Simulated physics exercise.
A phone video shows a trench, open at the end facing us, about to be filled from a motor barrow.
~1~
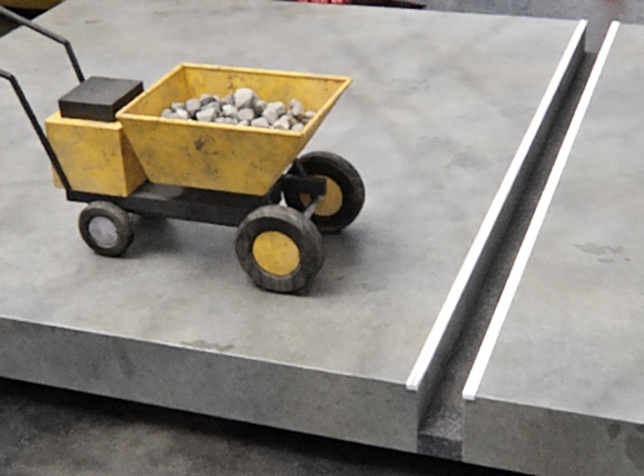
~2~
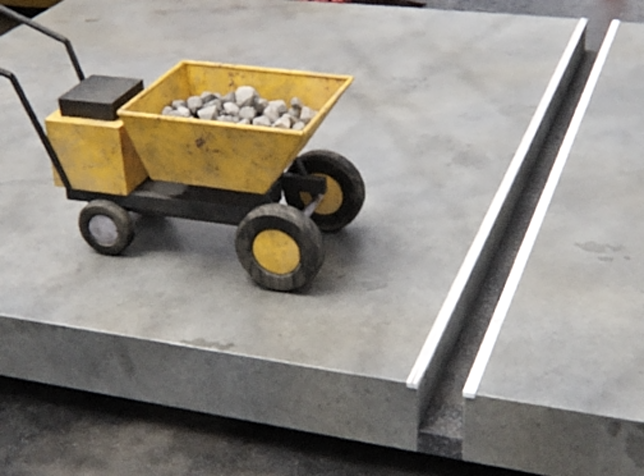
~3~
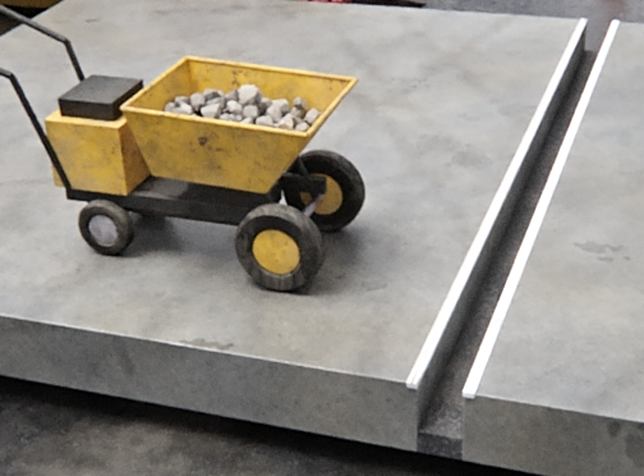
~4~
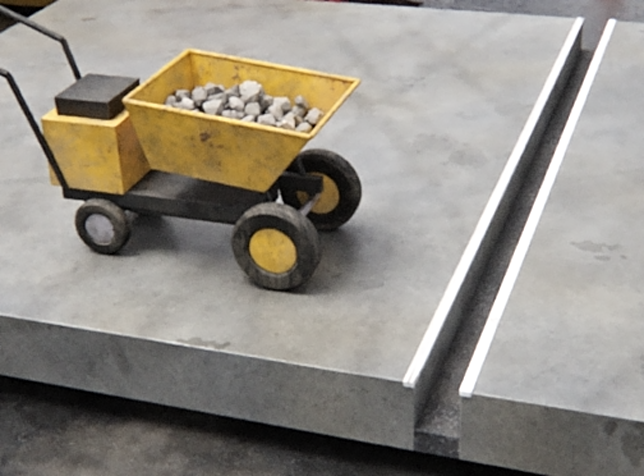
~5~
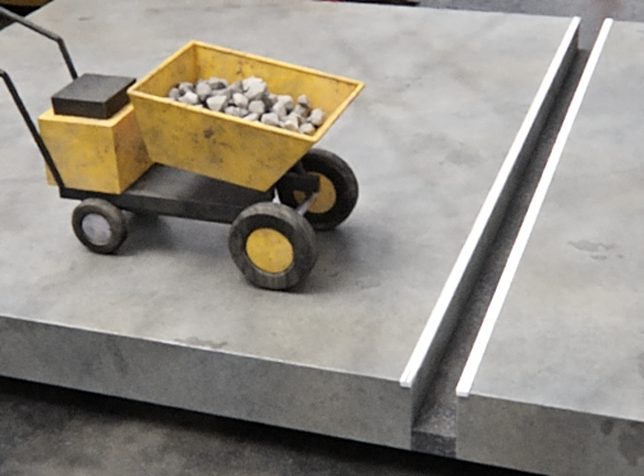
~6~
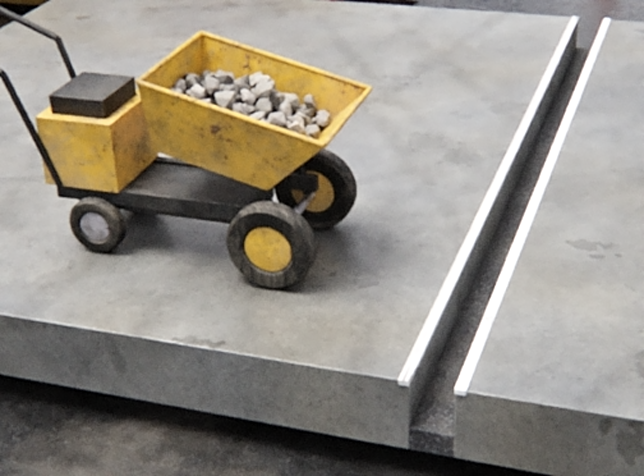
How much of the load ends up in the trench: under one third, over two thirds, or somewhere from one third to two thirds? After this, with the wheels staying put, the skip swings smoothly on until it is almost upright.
Share: A third through two thirds.
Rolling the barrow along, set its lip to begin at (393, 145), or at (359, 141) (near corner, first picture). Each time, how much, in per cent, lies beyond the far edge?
60 % for the first, 30 % for the second.
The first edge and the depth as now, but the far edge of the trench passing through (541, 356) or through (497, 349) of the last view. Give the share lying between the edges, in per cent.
In order, some 60 and some 60 percent.
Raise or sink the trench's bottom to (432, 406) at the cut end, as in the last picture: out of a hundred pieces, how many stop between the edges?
30 %.
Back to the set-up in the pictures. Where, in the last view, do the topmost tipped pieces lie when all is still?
I'd place the summit at about pixel (438, 248).
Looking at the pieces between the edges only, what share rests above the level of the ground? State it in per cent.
It works out at about 15 percent.
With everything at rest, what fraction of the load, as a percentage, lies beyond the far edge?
Some 5 per cent.
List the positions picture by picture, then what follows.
In the first frame, lip of the skip (302, 135), level; top of the load (228, 125), broken stones; first edge of the trench (432, 342); far edge (486, 350), the trench under half as wide as the skip, and about as deep as wide.
In the second frame, lip of the skip (303, 134), level; top of the load (229, 123).
In the third frame, lip of the skip (307, 136), tipped barely; top of the load (217, 105).
In the fourth frame, lip of the skip (311, 137), tipped barely; top of the load (219, 100).
In the fifth frame, lip of the skip (316, 141), tipped a little; top of the load (207, 103).
In the sixth frame, lip of the skip (324, 146), tipped a little; top of the load (214, 97); first edge of the trench (424, 338); far edge (478, 346).
Just after the last frame, skip tipped well over; every one in the skip.
A moment on, skip tipped steeply; almost all in the skip; just a few short of the trench; just a few in or heaped over the trench; just a few falling.
Further on, skip tipped right over; roughly a third in the skip; roughly a quarter short of the trench; roughly a third in or heaped over the trench; just a few beyond it.
When it is over, skip tipped right over; roughly a quarter in the skip; roughly a quarter short of the trench; roughly half in or heaped over the trench; just a few beyond it.
